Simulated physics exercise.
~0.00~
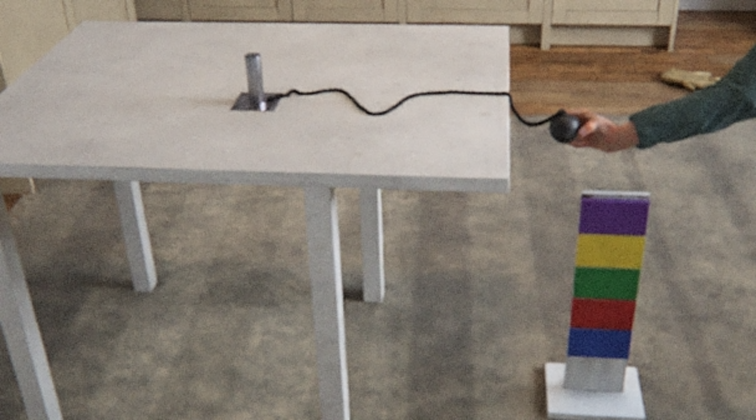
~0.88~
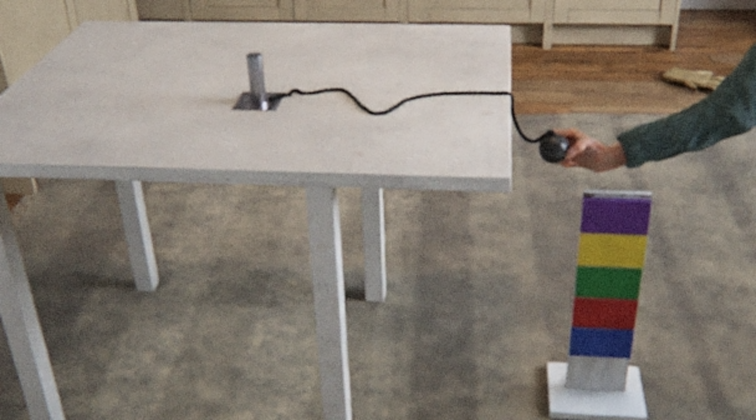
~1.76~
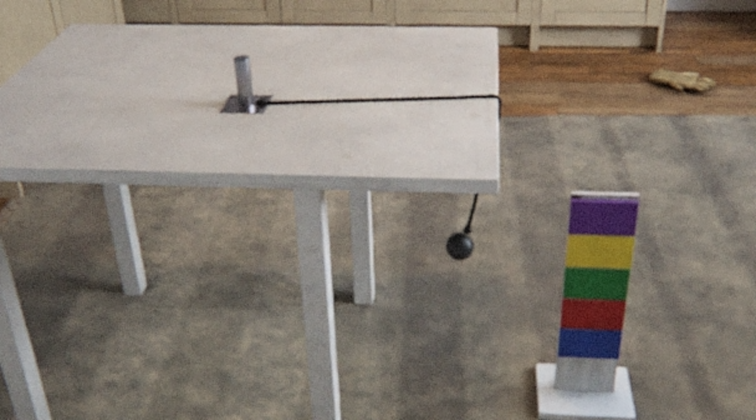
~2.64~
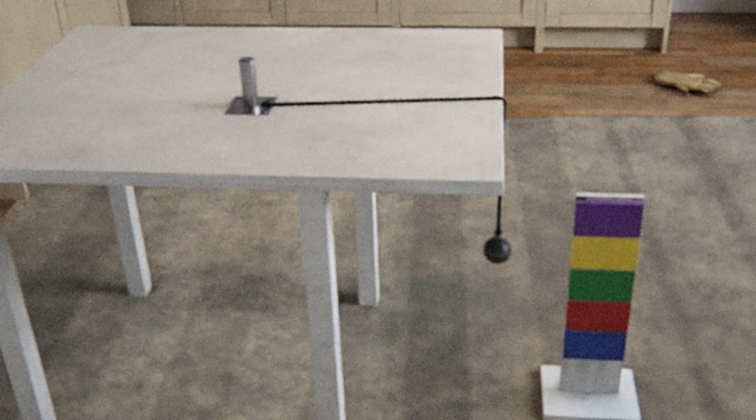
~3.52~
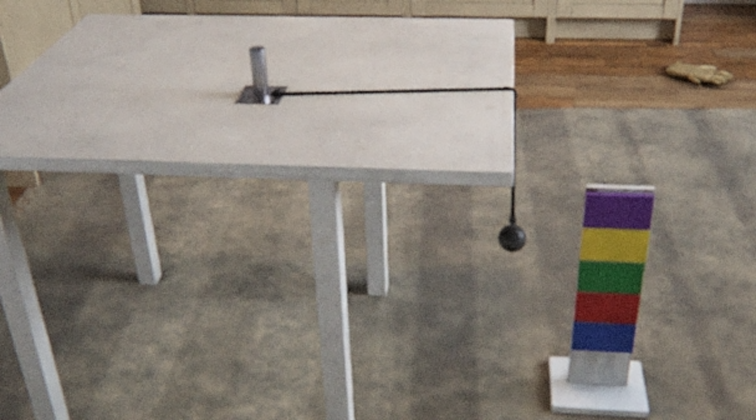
The black ball drops from a hand, swings on its cord, and hangs level with yellow.
